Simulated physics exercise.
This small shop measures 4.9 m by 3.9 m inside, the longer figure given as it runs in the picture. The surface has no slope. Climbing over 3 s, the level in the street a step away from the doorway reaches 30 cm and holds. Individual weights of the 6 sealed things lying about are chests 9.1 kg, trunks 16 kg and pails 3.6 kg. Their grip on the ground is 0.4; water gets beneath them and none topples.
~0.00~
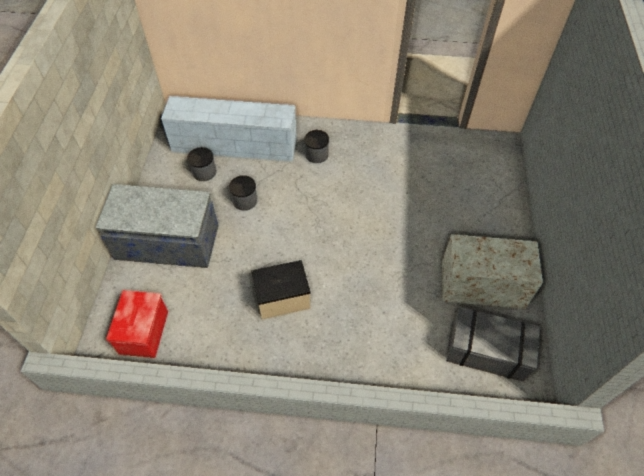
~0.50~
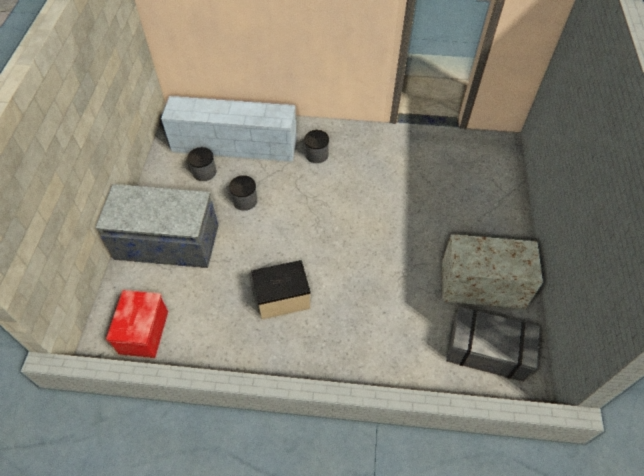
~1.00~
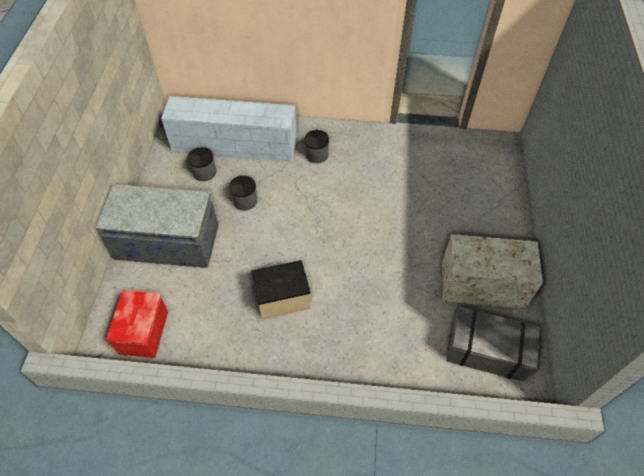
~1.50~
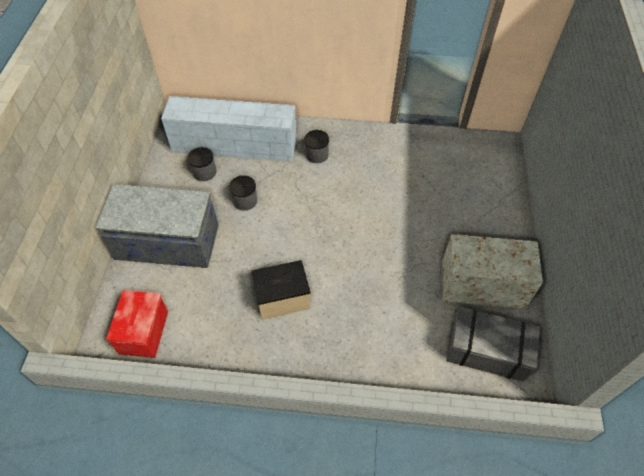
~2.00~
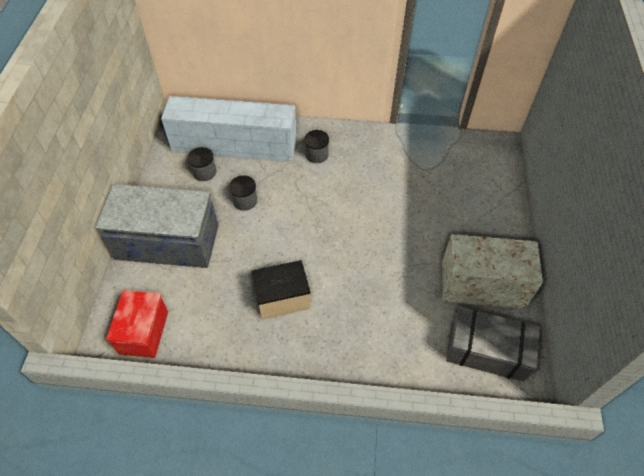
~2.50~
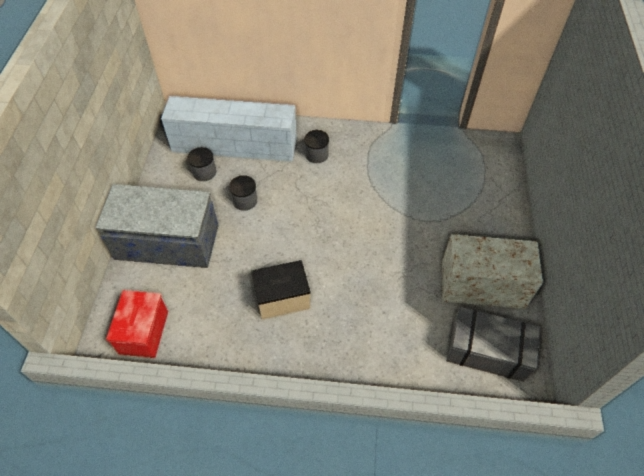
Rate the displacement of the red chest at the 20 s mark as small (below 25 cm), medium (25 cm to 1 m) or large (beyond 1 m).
Large.
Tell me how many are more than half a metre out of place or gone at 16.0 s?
The number by then is 4.
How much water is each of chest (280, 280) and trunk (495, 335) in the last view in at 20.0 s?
Around 16 cm and 22 cm.
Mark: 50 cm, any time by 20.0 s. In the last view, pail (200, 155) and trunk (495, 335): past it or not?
Well, one by one it's higher, then lower.
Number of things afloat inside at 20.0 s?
That would be 6 of them.
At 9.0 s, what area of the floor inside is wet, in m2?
Some 17 m2 of it.
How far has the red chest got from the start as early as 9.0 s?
Some 60 cm from the start.
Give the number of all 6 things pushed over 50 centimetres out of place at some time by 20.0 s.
I make that 5.
After 4.0 s the red chest is near (134, 316), 0.0 m from its start, aground; 0 afloat.
After 9.0 s the red chest is near (118, 264), 0.6 m from its start, afloat; 3 afloat.
After 16.0 s the red chest is near (162, 173), 1.8 m from its start, afloat; 6 afloat.
After 20.0 s the red chest is near (191, 160), 2.0 m from its start, afloat; 6 afloat.
